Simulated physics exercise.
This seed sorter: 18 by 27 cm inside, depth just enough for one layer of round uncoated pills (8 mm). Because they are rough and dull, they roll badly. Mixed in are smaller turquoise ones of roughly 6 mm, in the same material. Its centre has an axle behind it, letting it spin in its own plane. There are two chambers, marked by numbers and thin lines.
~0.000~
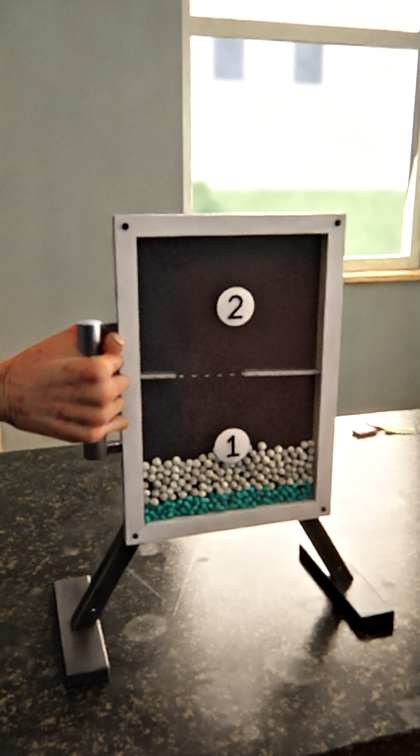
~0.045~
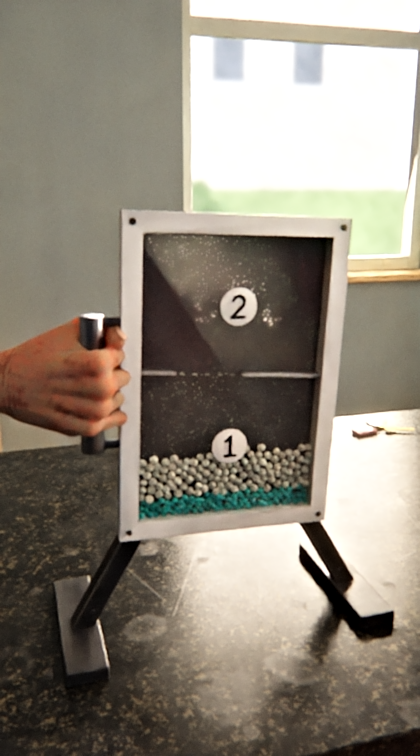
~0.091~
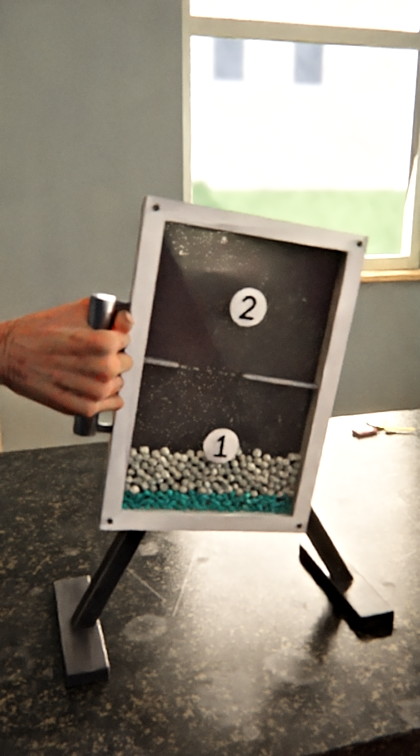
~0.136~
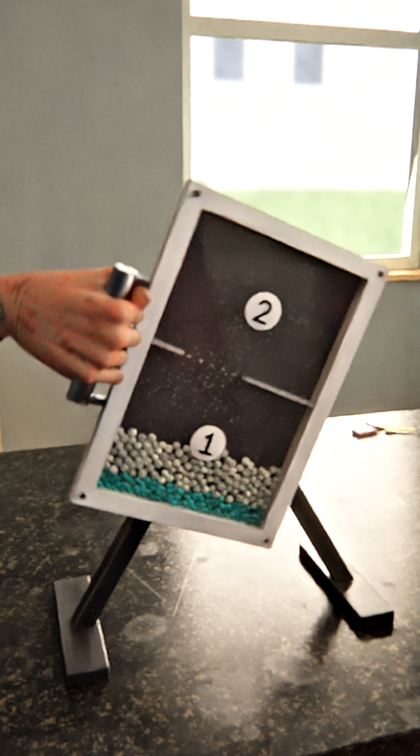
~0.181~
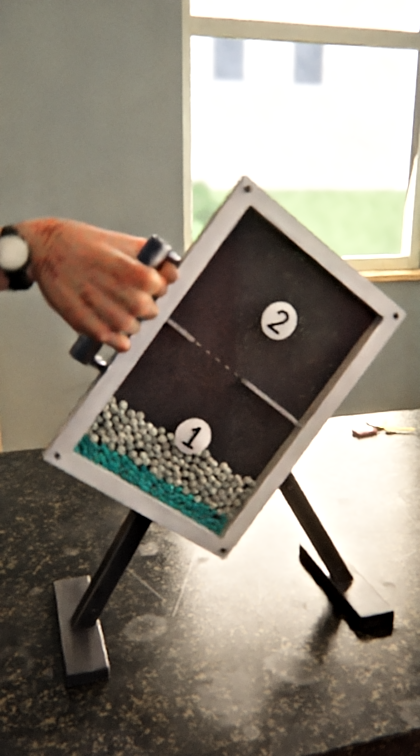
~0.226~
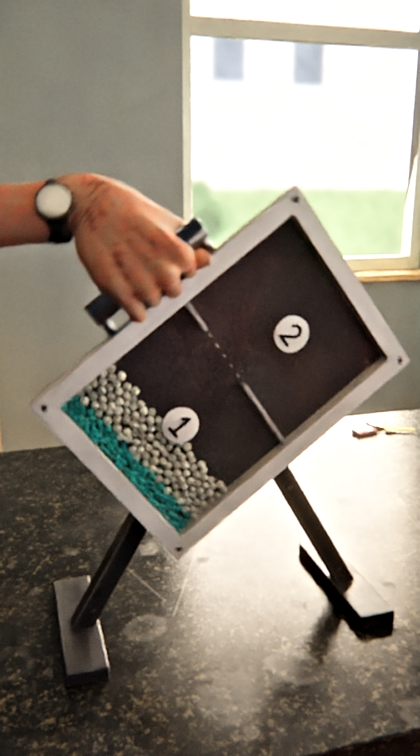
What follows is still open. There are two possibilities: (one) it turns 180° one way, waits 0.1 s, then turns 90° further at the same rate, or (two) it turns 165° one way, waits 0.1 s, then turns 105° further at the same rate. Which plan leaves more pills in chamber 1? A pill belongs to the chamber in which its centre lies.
The better choice is the plan given later.
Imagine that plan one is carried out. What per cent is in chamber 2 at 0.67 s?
Some 25 per cent.
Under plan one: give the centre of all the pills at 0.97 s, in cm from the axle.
The middle sits around 2 cm left and 7 cm below.
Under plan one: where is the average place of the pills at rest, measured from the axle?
It lies close to 5 centimetres left and 6 centimetres below.
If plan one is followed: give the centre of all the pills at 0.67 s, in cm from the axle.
1 cm left, 1 cm above.
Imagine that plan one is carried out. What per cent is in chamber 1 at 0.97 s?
30 per cent.
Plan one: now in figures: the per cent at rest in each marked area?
In per cent: Chamber 1 holds 25 and chamber 2 holds 75.
Plan one. 0.67 s, it stands 180° clockwise; the pills' middle is 1 cm left of and 1 cm above the centre; no. 1, 75 %, no. 2, 25 %.
After 0.97 s, it has come round 224° clockwise; the pills' middle is 2 cm left of and 7 cm below the centre; no. 1, 30 %, no. 2, 70 %.
After 1.18 s, it has come round 270° clockwise; the pills' middle is 5 cm left of and 6 cm below the centre; no. 1, 25 %, no. 2, 75 %.
Settled by 2.0 s, it has come round 270° clockwise; no. 1, 25 %, no. 2, 75 %.
Plan two would end with no. 1, 45 %, no. 2, 55 %.
